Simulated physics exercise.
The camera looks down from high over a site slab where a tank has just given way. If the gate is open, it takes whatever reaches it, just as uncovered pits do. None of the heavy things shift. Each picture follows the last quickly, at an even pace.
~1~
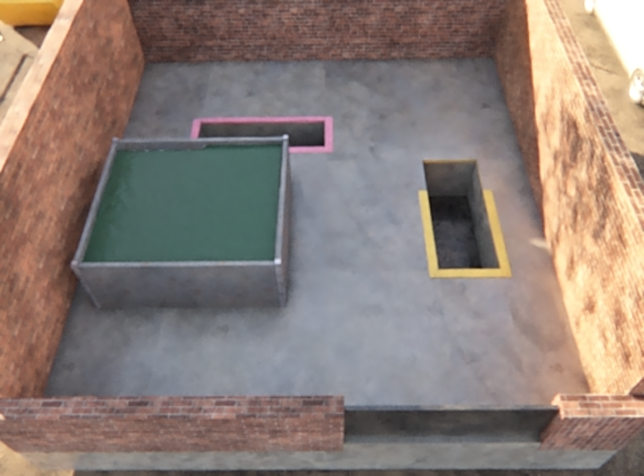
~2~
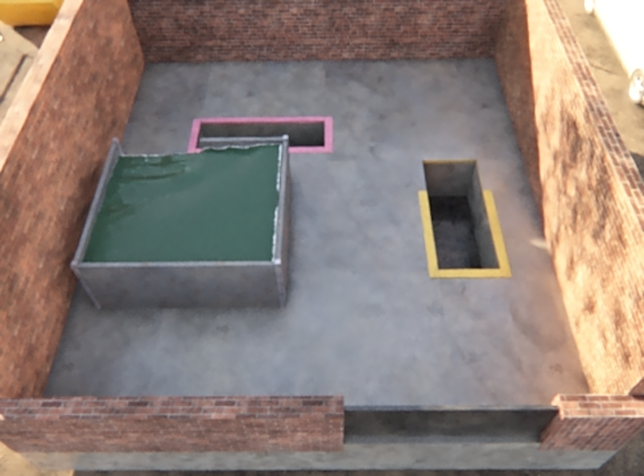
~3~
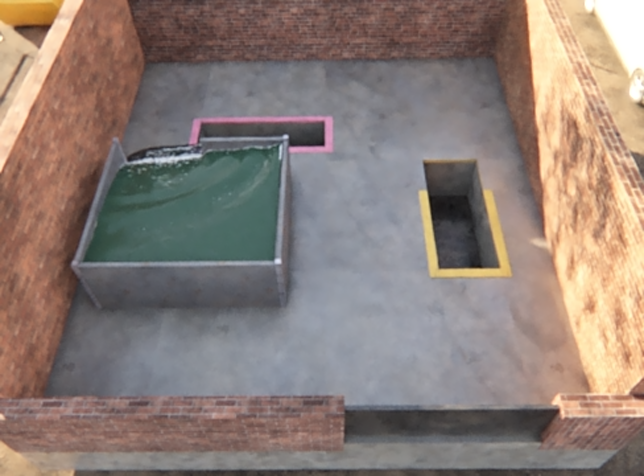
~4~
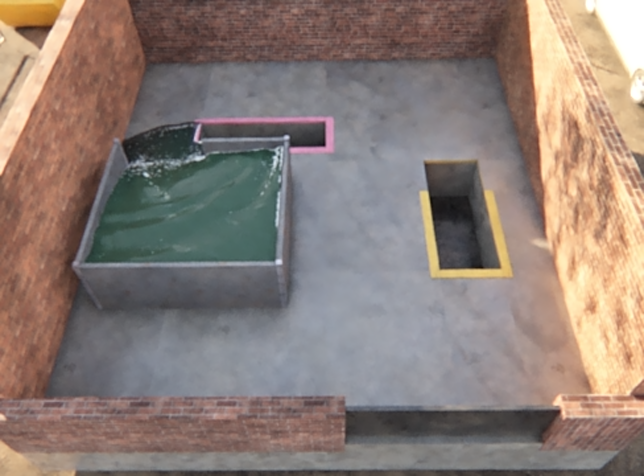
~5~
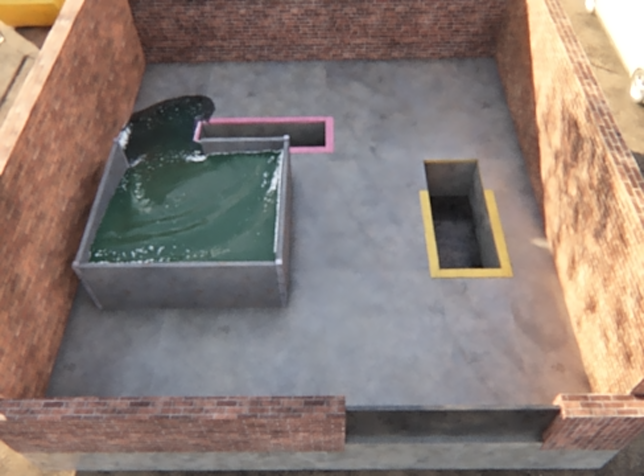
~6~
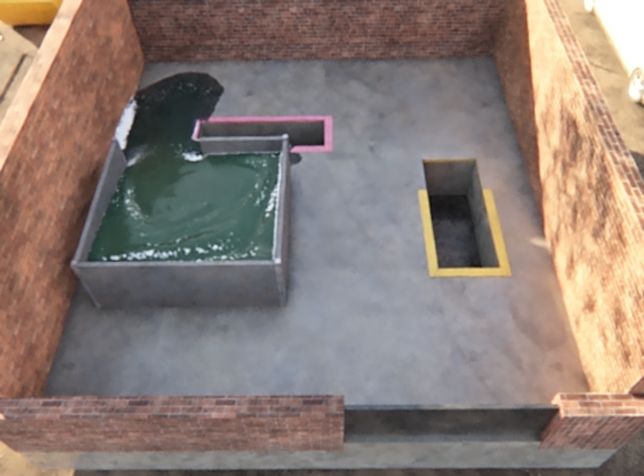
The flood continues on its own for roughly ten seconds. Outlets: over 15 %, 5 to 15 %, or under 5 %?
At the end, the gate will receive a cut falling short of five per cent, the pink pit will receive a cut exceeding fifteen per cent, the yellow pit will receive a cut exceeding fifteen per cent.
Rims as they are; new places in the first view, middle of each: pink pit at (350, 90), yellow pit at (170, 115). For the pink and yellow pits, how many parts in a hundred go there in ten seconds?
Roughly: Pink pit 10 %, yellow pit 70 %.
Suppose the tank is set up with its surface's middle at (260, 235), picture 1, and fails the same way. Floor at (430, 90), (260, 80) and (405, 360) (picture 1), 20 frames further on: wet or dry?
Looking at all three, I'd call them bone dry, swamped, bone dry.
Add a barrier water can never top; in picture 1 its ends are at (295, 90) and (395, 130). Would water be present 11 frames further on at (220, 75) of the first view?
Verdict: The spot is submerged.
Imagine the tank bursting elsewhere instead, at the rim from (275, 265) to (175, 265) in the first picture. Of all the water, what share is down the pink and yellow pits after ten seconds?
In percent: Pink 2, yellow 30.
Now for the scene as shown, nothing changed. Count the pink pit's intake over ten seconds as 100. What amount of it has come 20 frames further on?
It works out at roughly 55 percent of the ten-second total.
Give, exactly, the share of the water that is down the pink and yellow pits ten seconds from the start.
Around 32 per cent, then around 18 per cent.
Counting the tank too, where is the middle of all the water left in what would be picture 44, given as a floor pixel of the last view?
My guess is about (273, 164).
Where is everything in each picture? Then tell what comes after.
In the first picture, still water in the water tank at (190, 200).
In the second picture, water pours out on the water tank's far side and has run to a hidden place.
In the third picture, water pours out on the water tank's far side and has run to a hidden place.
In the fourth picture, water pours out on the water tank's far side and has run to (199, 125).
In the fifth picture, water pours out on the water tank's far side and has run to (180, 100).
In the sixth picture, the front is at (184, 75), out from the gap on the water tank's far side.
A moment on, water covers 15 % of the floor; the gate 0 %, the pink pit 7 %, the yellow pit 0 %.
Next, water covers 20 % of the floor; the gate 0 %, the pink pit 11 %, the yellow pit 0 %.
Then, water covers 50 % of the floor; the gate 0 %, the pink pit 18 %, the yellow pit 0 %.
Later, water covers 60 % of the floor; the gate 0 %, the pink pit 25 %, the yellow pit 6 %.
In the end, water covers 75 % of the floor; the gate 0 %, the pink pit 32 %, the yellow pit 18 %.
